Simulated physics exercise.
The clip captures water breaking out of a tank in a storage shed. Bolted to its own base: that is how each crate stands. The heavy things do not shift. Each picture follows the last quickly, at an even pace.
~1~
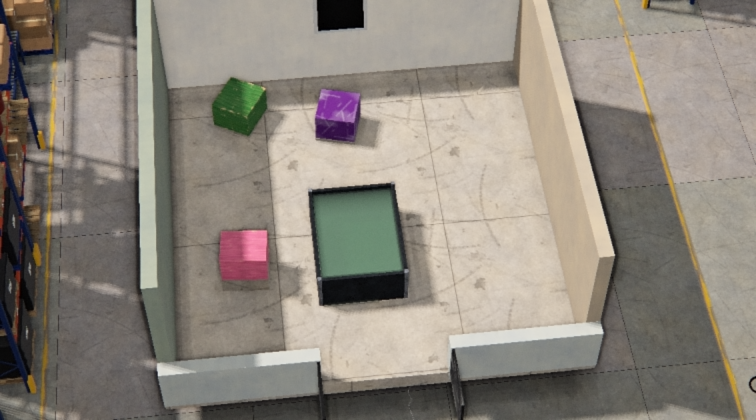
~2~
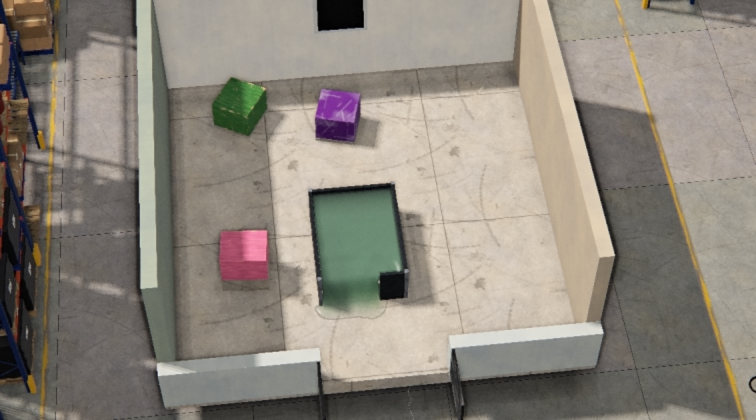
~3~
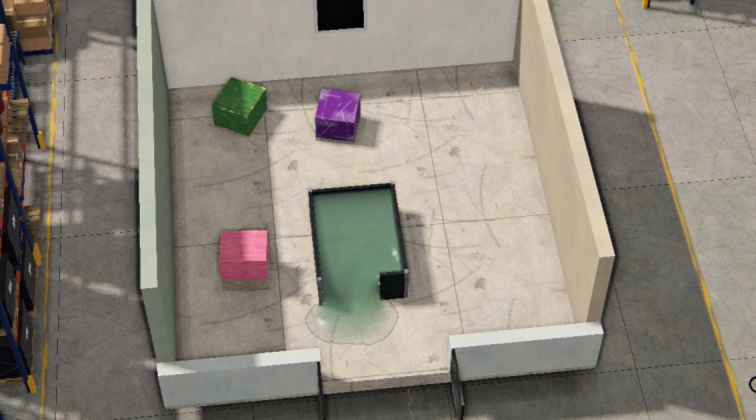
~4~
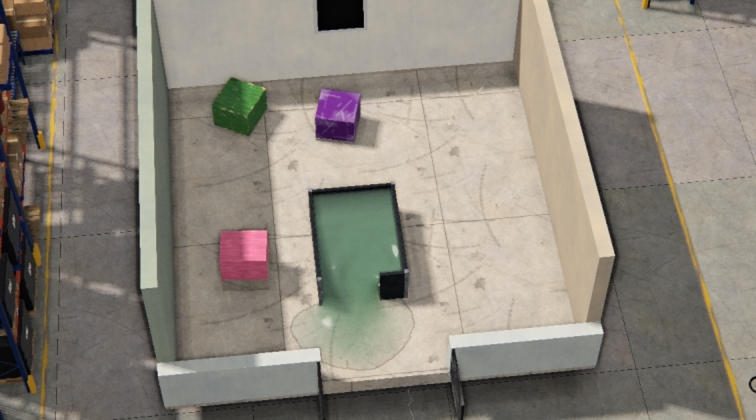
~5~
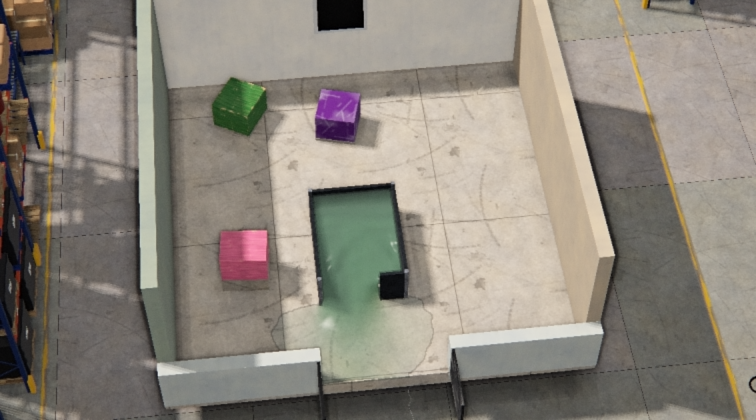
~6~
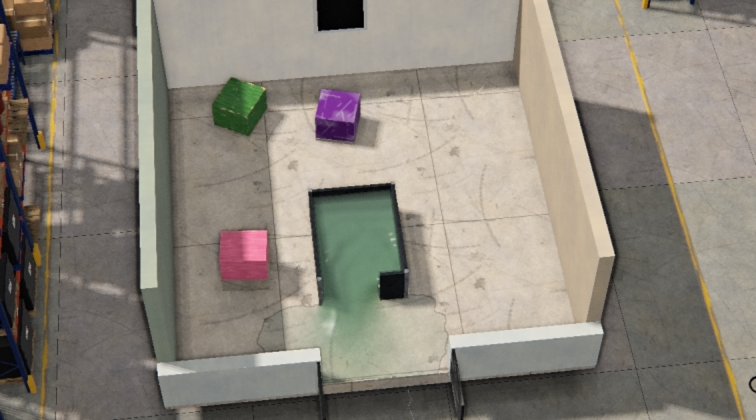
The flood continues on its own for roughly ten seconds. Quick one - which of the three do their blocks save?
Green crate wet, purple crate saved, pink crate saved.
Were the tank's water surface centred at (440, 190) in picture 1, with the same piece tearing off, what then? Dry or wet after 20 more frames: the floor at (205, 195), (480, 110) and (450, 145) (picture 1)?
First unwetted; next unwetted; last unwetted.
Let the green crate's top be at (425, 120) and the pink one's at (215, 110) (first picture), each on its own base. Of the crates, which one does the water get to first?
The pink-painted one is first.
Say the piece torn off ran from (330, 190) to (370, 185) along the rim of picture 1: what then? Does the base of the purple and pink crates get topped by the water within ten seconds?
First the purple crate: It is hit; then the pink crate: It is left alone.
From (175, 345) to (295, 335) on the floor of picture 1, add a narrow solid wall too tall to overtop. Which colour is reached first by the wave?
The pink crate gets it first.
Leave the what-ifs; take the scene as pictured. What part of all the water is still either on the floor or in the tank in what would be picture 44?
My figure is close to 42 percent.
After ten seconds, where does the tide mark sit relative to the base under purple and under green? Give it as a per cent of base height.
Close to 30 per cent, and close to 150 per cent, in that order.
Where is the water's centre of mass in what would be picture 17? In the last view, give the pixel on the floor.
Centre point: Around (334, 291).
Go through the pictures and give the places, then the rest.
The first picture shows still water in the tank at (357, 233).
In the second picture, the front is at (382, 308), out from the gap at (351, 292).
In the third picture, the front is at (382, 335), out from the gap at (351, 294).
In the fourth picture, water pours out at (351, 294) and has run to a hidden place.
In the fifth picture, water pours out at (351, 294) and has run to a hidden place.
In the sixth picture, water pours out at (351, 294) and has run to a hidden place.
A moment on, water covers 10 % of the floor; the green crate not reached, the purple crate not reached, the pink crate not reached.
Next, water covers 15 % of the floor; the green crate not reached, the purple crate not reached, the pink crate not reached.
Then, water covers 20 % of the floor; the green crate not reached, the purple crate not reached, the pink crate water round its plinth.
Later, water covers 30 % of the floor; the green crate water round its plinth, the purple crate not reached, the pink crate water round its plinth.
In the end, water covers 35 % of the floor; the green crate was topped, the purple crate stayed above the water, the pink crate stayed above the water.
